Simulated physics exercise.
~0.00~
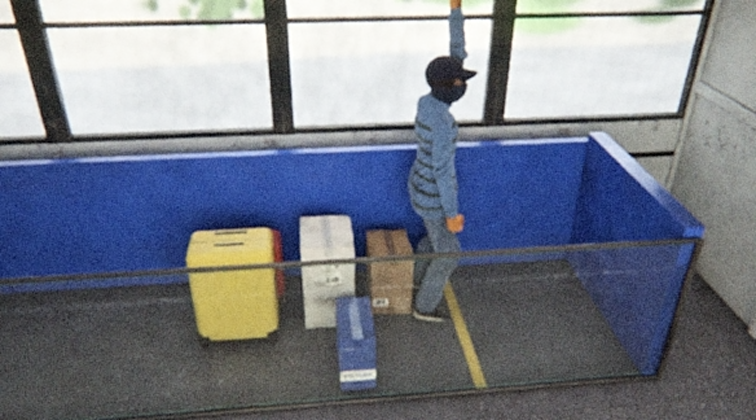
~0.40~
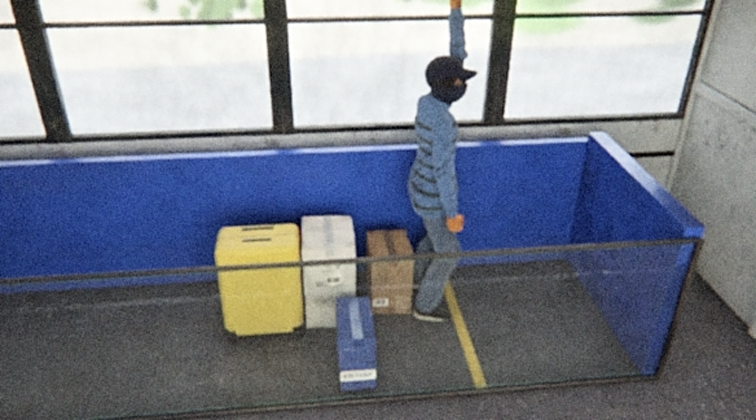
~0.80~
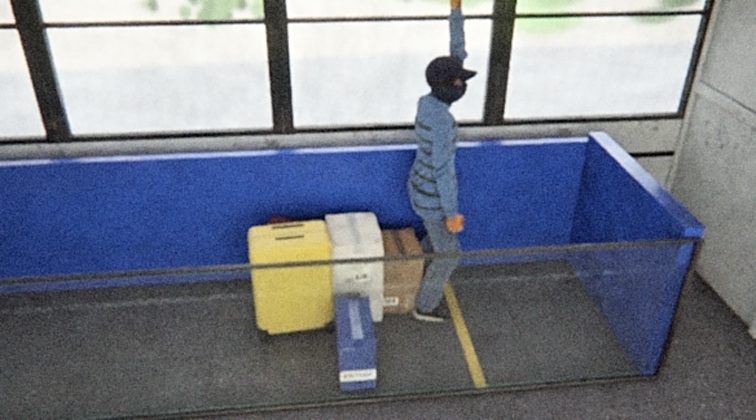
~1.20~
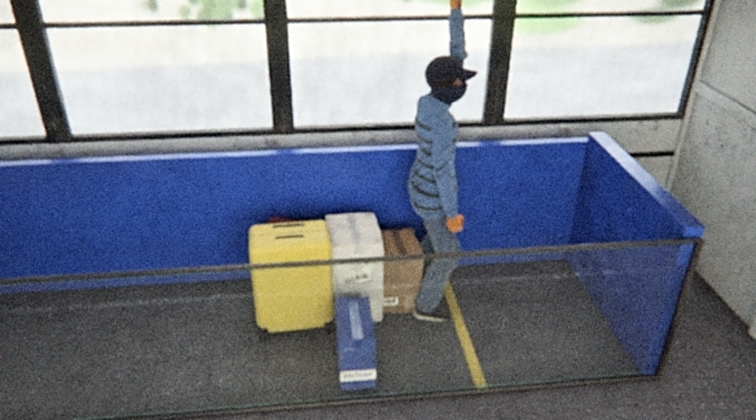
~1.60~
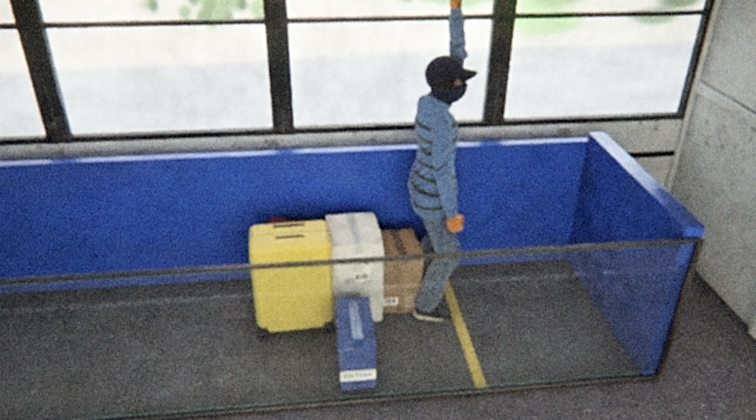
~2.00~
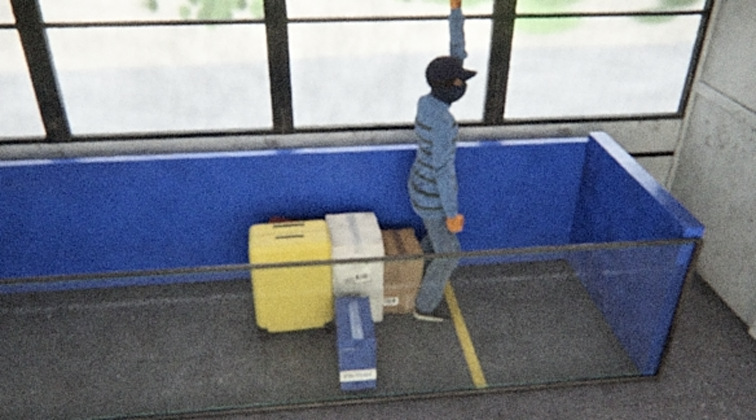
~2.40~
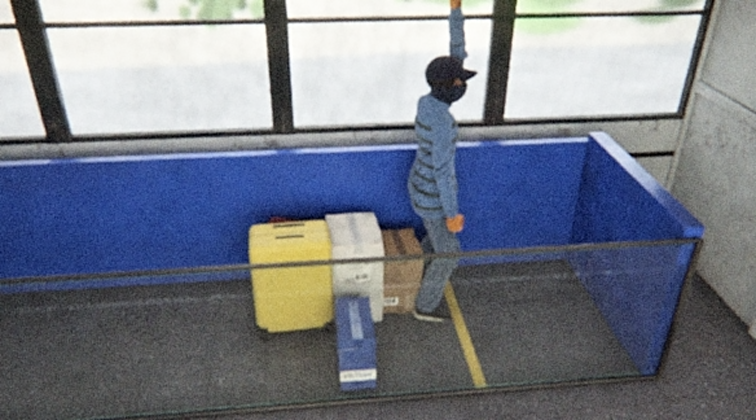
A masked traveller stood still with one arm raised while the yellow case and a mostly hidden red one slid right, then the white bag and brown pack shifted too, and everything settled upright short of the yellow line, the blue carton never moving.
